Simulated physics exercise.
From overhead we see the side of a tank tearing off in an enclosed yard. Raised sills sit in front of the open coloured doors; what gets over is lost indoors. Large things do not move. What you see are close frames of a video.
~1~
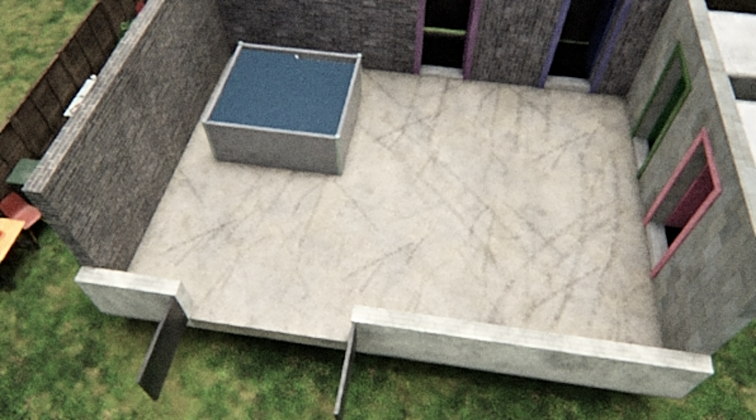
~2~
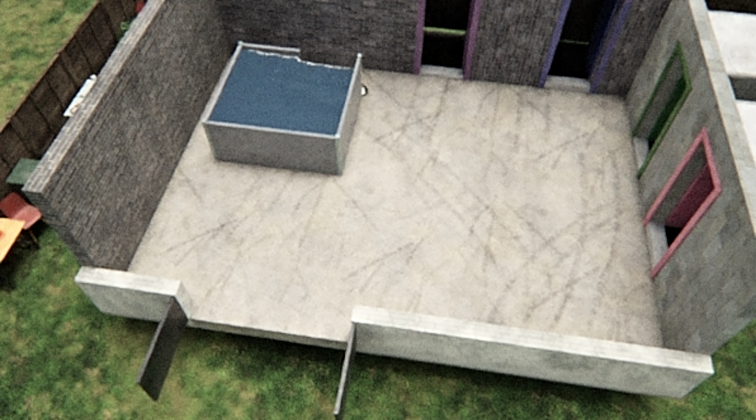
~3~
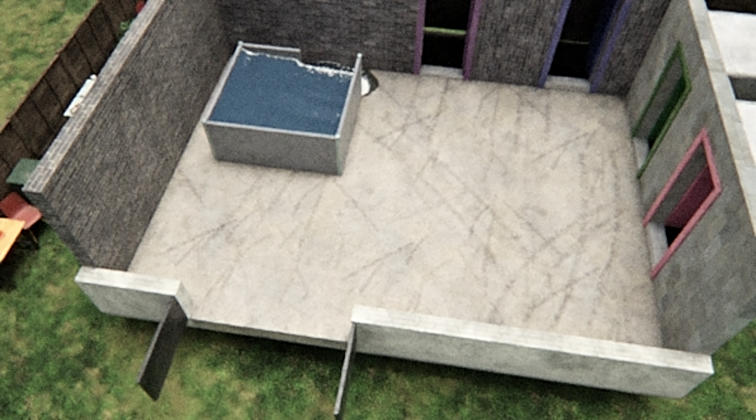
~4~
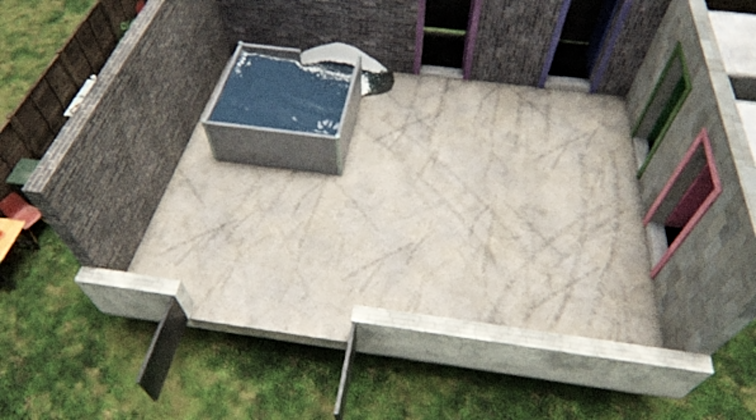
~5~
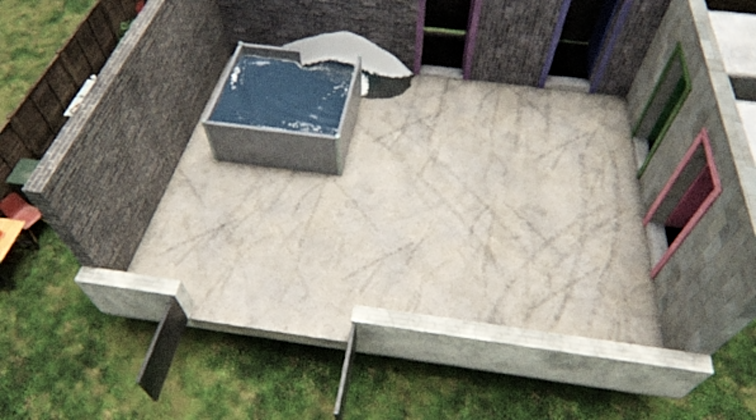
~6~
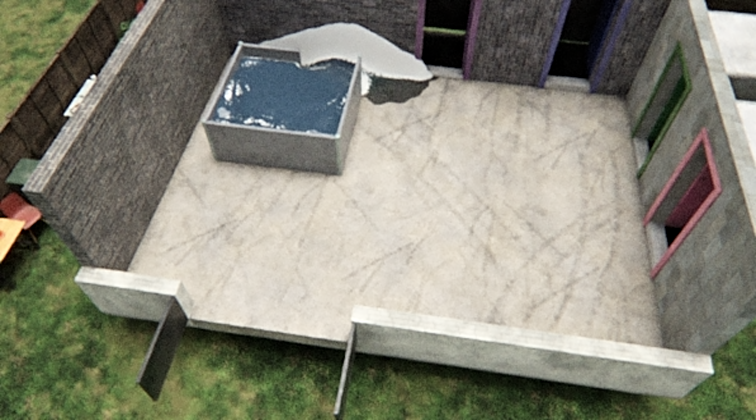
Water pouring through a gap in the far side of an open tank, spreading across the pale floor of a walled yard.
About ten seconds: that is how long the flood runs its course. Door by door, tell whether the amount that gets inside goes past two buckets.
Door by door: The pink door stays at two buckets or less, the blue door stays at two buckets or less, the green door goes past two buckets, the purple door goes past two buckets.
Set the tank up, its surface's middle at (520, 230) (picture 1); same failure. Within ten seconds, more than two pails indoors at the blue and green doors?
The blue one overshoots it, the green one overshoots it.
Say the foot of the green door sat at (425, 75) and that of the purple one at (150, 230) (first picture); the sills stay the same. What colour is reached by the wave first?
I say the one in green.
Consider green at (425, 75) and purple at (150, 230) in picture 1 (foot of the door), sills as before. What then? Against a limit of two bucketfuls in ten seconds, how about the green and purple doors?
Note: Green door beats the limit, purple door does not reach the limit.
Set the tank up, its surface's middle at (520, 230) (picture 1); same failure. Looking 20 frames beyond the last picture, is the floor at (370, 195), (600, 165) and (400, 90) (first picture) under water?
Log: No flood; flood; flood.
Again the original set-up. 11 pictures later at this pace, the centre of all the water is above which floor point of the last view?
The water's centre sits above (326, 110).
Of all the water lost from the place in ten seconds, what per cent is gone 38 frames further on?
Something close to 50 percent by that point.
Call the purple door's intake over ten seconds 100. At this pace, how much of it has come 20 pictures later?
Near 80 per cent, give or take.
A moment on, water covers 20 % of the floor; the pink door not reached, the blue door not reached, the green door not reached, the purple door under two buckets in.
Next, water covers 40 % of the floor; the pink door not reached, the blue door wet at the sill, nothing in, the green door wet at the sill, nothing in, the purple door under two buckets in.
Then, water covers 60 % of the floor; the pink door wet at the sill, nothing in, the blue door wet at the sill, nothing in, the green door far over two buckets in, the purple door over two buckets in.
Later, water covers 80 % of the floor; the pink door wet at the sill, nothing in, the blue door wet at the sill, nothing in, the green door far over two buckets in, the purple door over two buckets in.
In the end, water covers 95 % of the floor; the pink door wet at the sill, nothing in, the blue door wet at the sill, nothing in, the green door far over two buckets in, the purple door over two buckets in.
